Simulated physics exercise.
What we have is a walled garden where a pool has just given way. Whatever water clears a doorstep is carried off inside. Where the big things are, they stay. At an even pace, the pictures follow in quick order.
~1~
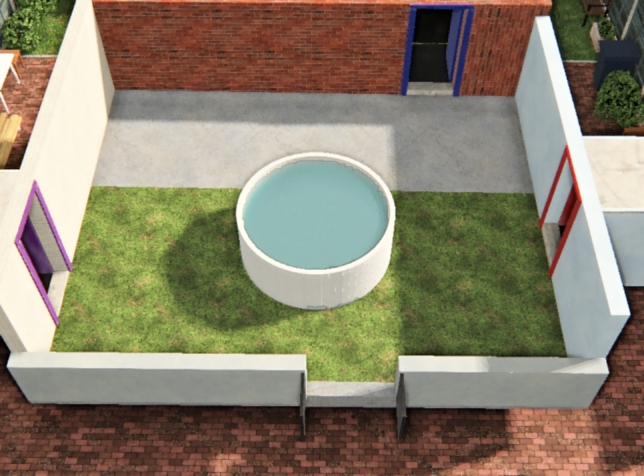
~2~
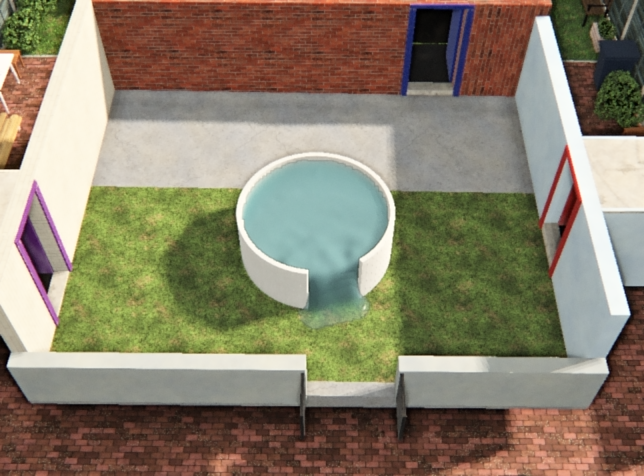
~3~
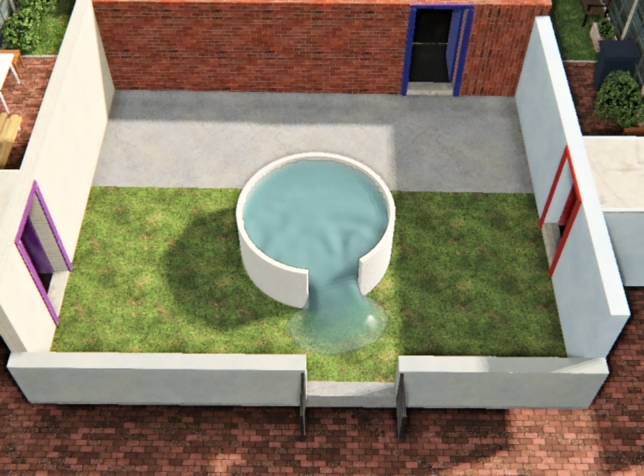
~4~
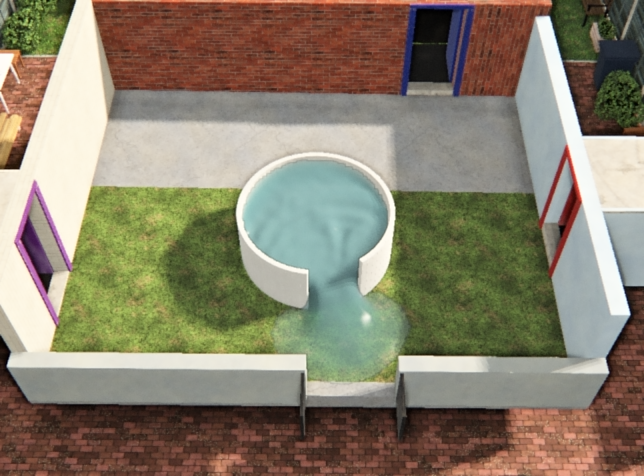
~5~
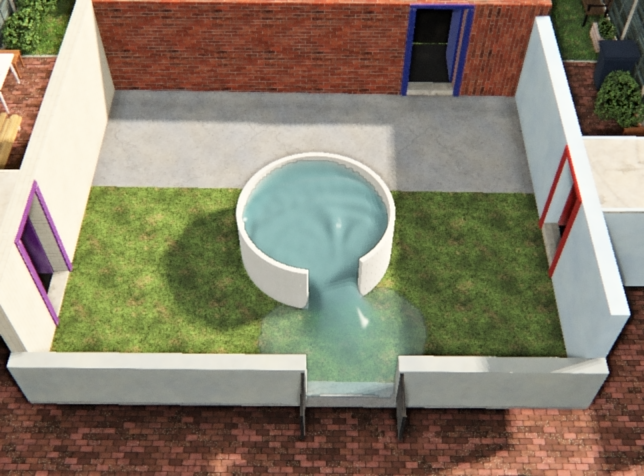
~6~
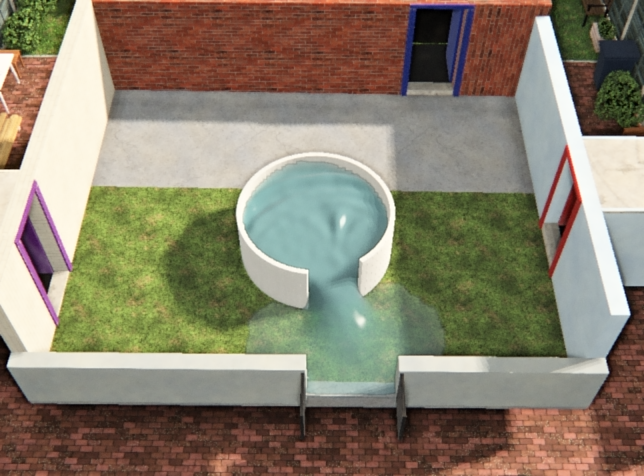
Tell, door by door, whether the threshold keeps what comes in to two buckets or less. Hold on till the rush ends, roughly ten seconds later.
Result: I predict the purple door will remain at two buckets or below. I predict the red door will remain at two buckets or below. I predict the blue door will remain at two buckets or below.
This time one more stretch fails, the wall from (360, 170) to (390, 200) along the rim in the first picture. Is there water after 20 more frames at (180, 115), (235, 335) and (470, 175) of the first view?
Bone-dry, bone-dry, submerged.
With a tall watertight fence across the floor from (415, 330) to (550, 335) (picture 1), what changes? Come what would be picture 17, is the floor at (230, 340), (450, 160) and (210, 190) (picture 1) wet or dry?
First soaked, then spared, then spared.
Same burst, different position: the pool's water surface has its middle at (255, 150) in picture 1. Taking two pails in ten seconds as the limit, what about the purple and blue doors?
The purple door tops the threshold and the blue door remains within limit.
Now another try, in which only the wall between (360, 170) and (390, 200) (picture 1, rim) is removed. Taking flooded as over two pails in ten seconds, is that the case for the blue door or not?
Well, I'd say the blue door gets more.
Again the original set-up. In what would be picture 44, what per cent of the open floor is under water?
About 50 per cent.
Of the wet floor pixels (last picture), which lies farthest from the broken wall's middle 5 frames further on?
The front tops out at about (530, 384).
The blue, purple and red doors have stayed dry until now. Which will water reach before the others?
Answer: The one in red.
A moment on, water covers 15 % of the floor; the purple door not reached, the red door not reached, the blue door not reached.
Next, water covers 20 % of the floor; the purple door not reached, the red door not reached, the blue door not reached.
Then, water covers 35 % of the floor; the purple door not reached, the red door wet at the sill, nothing in, the blue door not reached.
Later, water covers 50 % of the floor; the purple door wet at the sill, nothing in, the red door wet at the sill, nothing in, the blue door not reached.
In the end, water covers 70 % of the floor; the purple door wet at the sill, nothing in, the red door wet at the sill, nothing in, the blue door wet at the sill, nothing in.
